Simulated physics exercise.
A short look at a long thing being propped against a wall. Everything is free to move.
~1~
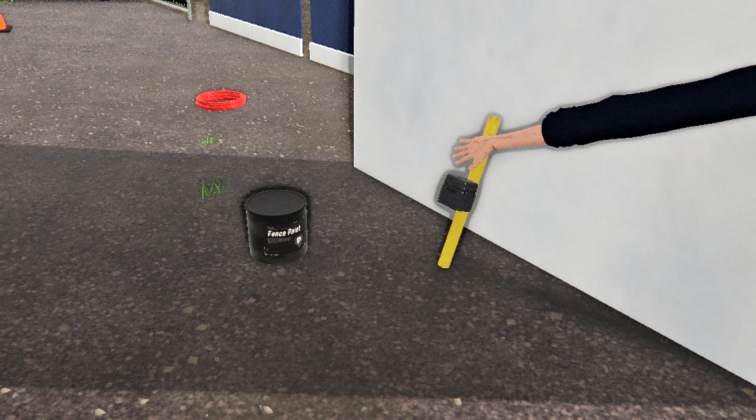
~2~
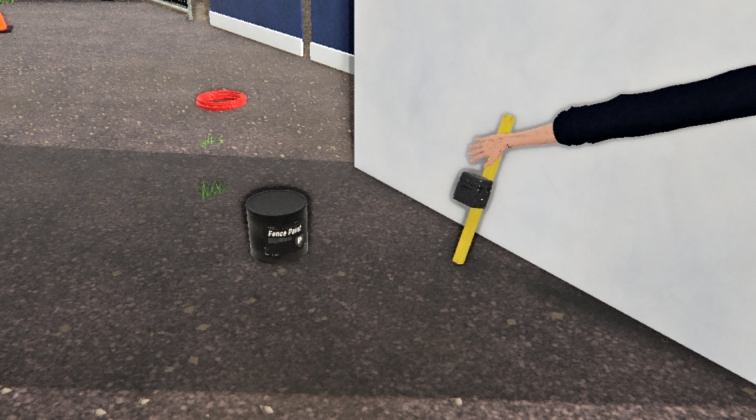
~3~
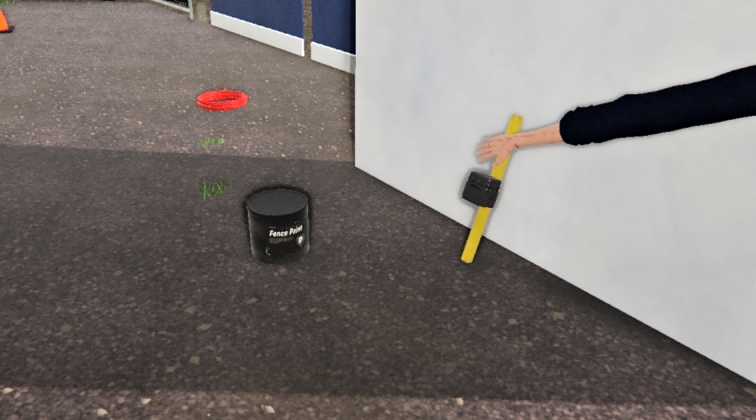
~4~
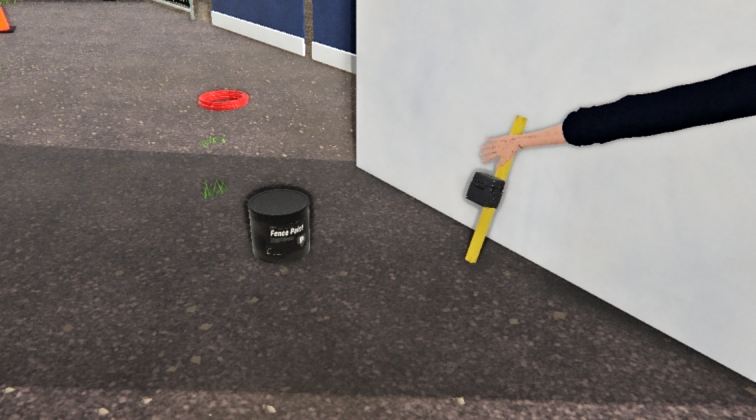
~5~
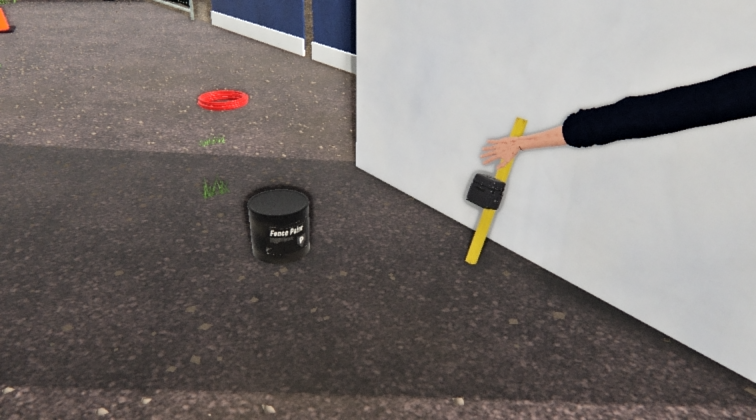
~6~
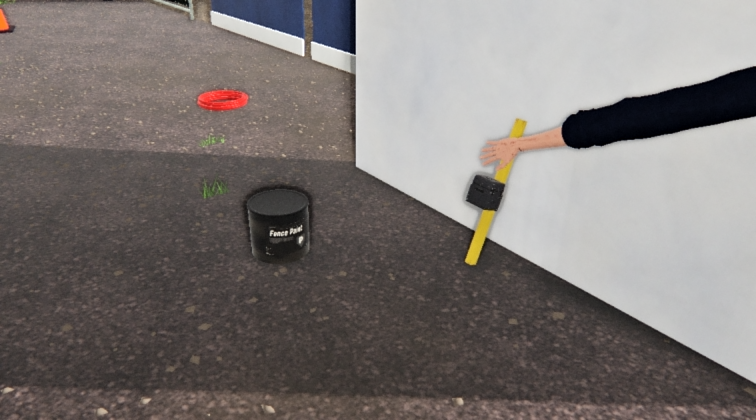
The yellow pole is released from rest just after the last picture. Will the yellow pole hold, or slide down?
It remains leaning.
Then, 0.30 s after the last picture, nothing has stirred.
Then, 0.80 s after the last picture, yellow pole resting near (495, 194).
At rest, both in place. Seen from the same camera at the end, yellow pole near (495, 194). The pole stays up.
